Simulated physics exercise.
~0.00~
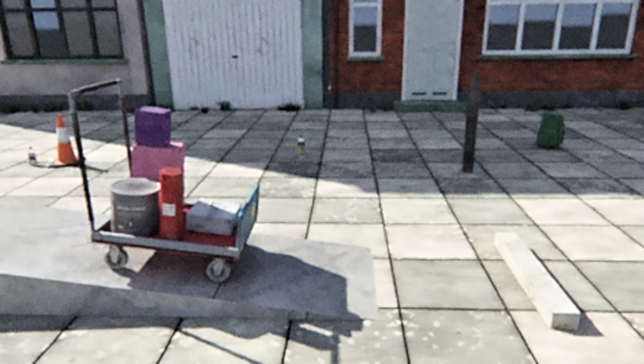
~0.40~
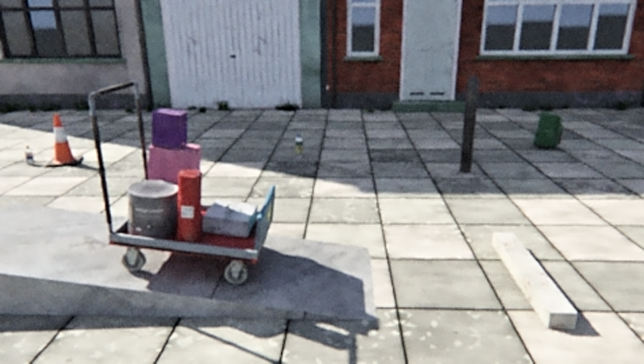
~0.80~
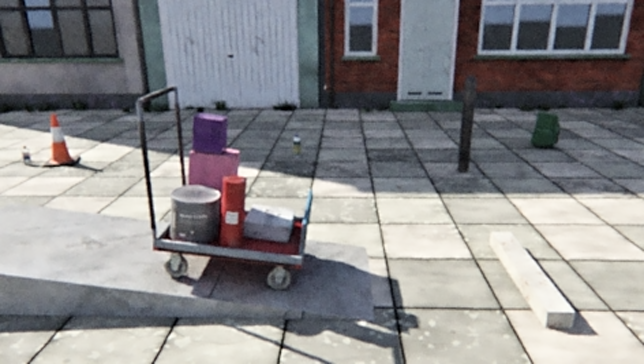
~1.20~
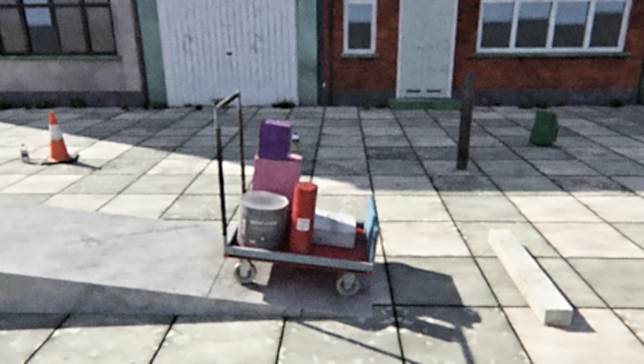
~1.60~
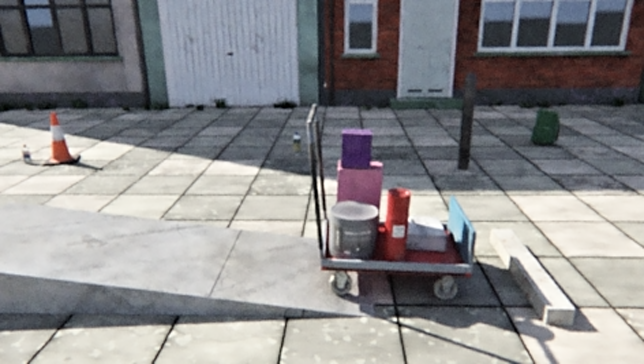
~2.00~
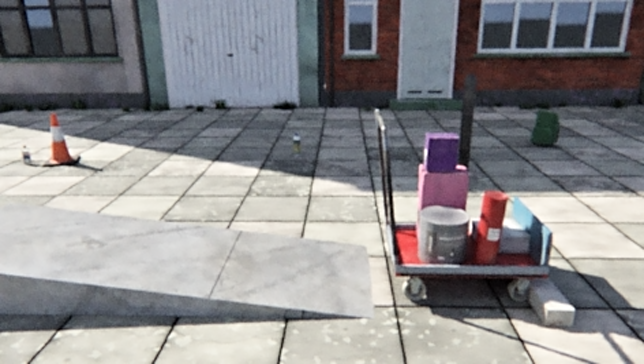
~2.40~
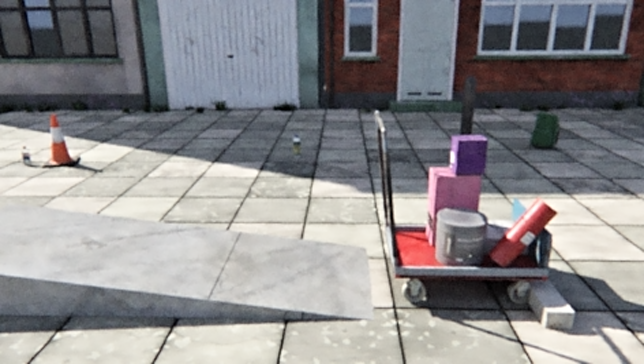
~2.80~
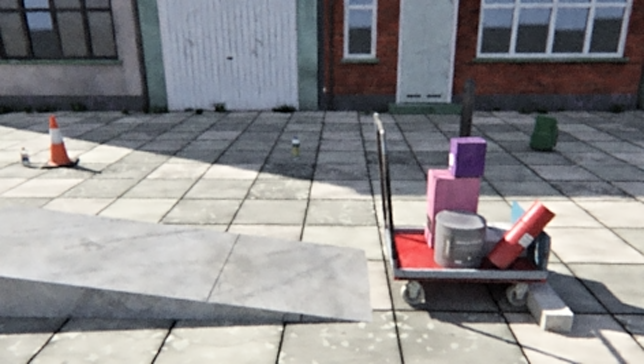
Paved street where a loaded trolley rolls right down a ramp and stops at a kerb, its red canister tipping over onto the deck.
